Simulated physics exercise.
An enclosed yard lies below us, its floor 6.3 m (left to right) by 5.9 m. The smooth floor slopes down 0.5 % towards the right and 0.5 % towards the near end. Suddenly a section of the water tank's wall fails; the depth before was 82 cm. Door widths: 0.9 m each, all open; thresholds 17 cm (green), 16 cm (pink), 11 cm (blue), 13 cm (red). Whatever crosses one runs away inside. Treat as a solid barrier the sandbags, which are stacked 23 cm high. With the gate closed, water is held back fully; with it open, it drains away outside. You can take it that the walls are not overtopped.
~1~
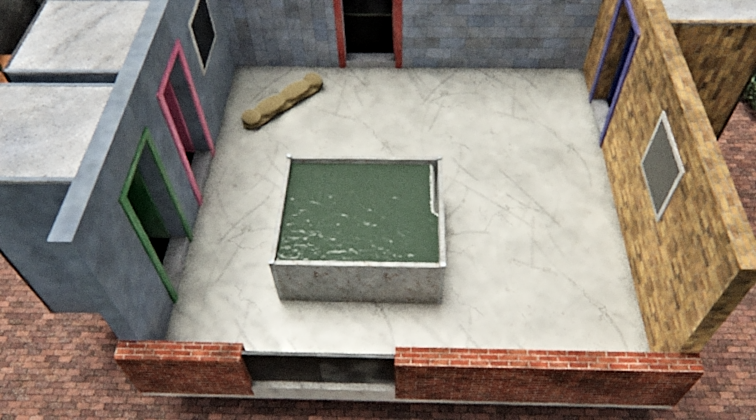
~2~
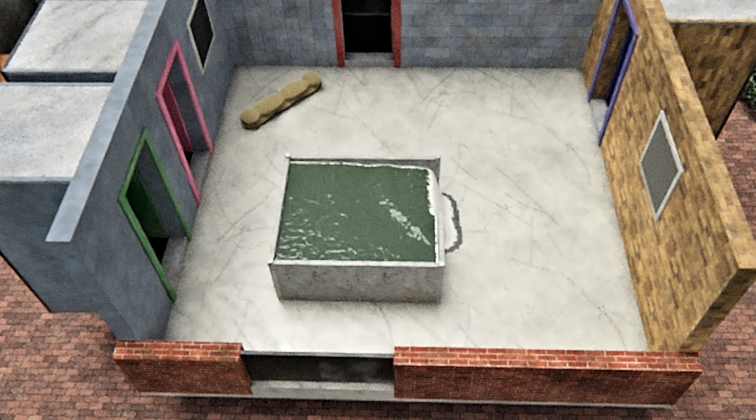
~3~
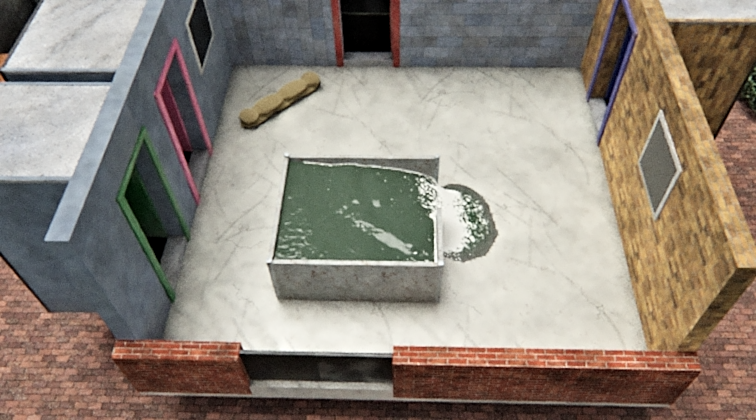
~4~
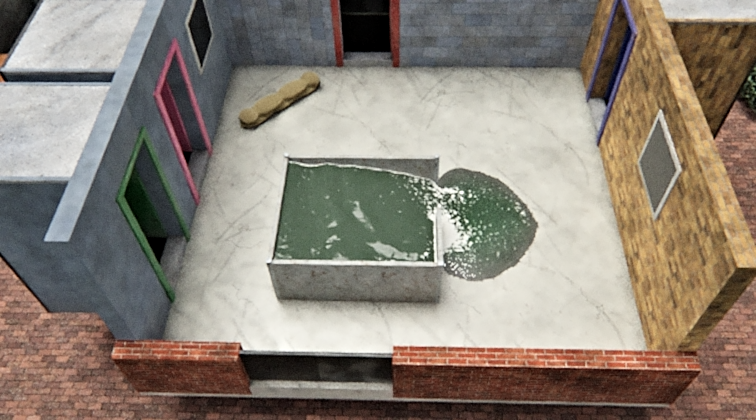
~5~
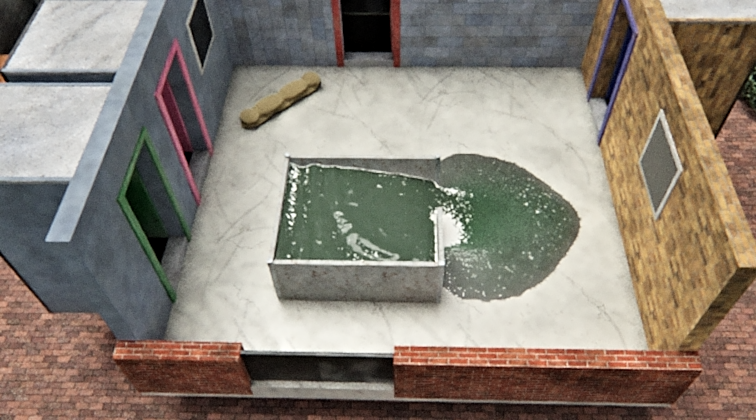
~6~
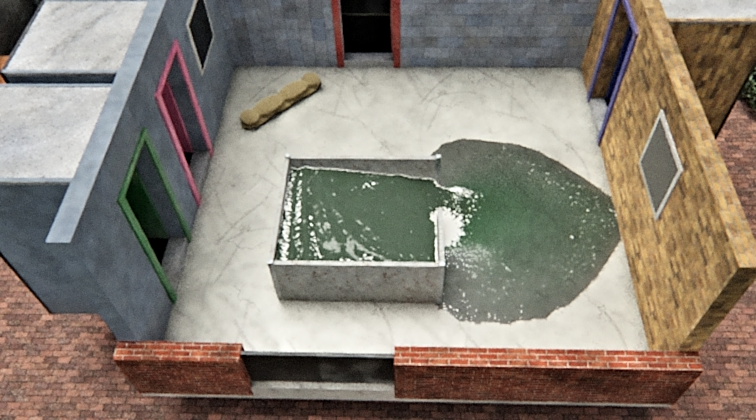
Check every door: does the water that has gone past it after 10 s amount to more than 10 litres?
Green door: The inflow ends up lower than the cap, pink door: The inflow ends up lower than the cap, blue door: The inflow ends up higher than the cap, red door: The inflow ends up lower than the cap.
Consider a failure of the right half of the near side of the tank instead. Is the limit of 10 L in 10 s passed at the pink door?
Compared with the limit, pink is less.
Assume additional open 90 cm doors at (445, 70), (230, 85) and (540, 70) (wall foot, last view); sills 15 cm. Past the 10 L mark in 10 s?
Taking them in order, the first gets too little, the second too little and the third enough.
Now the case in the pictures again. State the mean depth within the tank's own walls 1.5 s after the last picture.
Mean depth: About 45 cm.
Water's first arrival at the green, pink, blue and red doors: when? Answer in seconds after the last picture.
Green: 4.0 s; pink: 4.5 s; blue: 0.5 s; red: 2.8 s.
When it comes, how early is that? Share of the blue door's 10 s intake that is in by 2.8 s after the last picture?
Some 55 per cent by then.
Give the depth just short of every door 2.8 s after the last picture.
Measured in centimetres, the green door gives 0, the pink door 0, the blue door 13 and the red door 2.
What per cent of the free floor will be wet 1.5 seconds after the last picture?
Around 35 per cent.
Then, 0.7 s after the last picture water covers 30 % of the floor and is deepest (40 cm) near (447, 214); green door not reached, pink door not reached, blue door 16 cm at the sill, 0 L in, red door not reached.
Then, 1.5 s after the last picture water covers 35 % of the floor and is deepest (43 cm) near (573, 72); green door not reached, pink door not reached, blue door 18 cm at the sill, 19 L in, red door not reached.
Then, 2.8 s after the last picture water covers 50 % of the floor and is deepest (27 cm) near (639, 364); green door not reached, pink door not reached, blue door 13 cm at the sill, 38 L in, red door not reached.
Then, 5.3 s after the last picture water covers 90 % of the floor and is deepest (18 cm) near (158, 367); green door 8 cm at the sill, 0 L in, pink door 8 cm at the sill, 0 L in, blue door 14 cm at the sill, 60 L in, red door 4 cm at the sill, 0 L in.
Then, 9.3 s after the last picture water covers 95 % of the floor and is deepest (16 cm) near (158, 367); green door 13 cm at the sill, 0 L in, pink door 11 cm at the sill, 0 L in, blue door 9 cm at the sill, 70 L in, red door 4 cm at the sill, 0 L in.
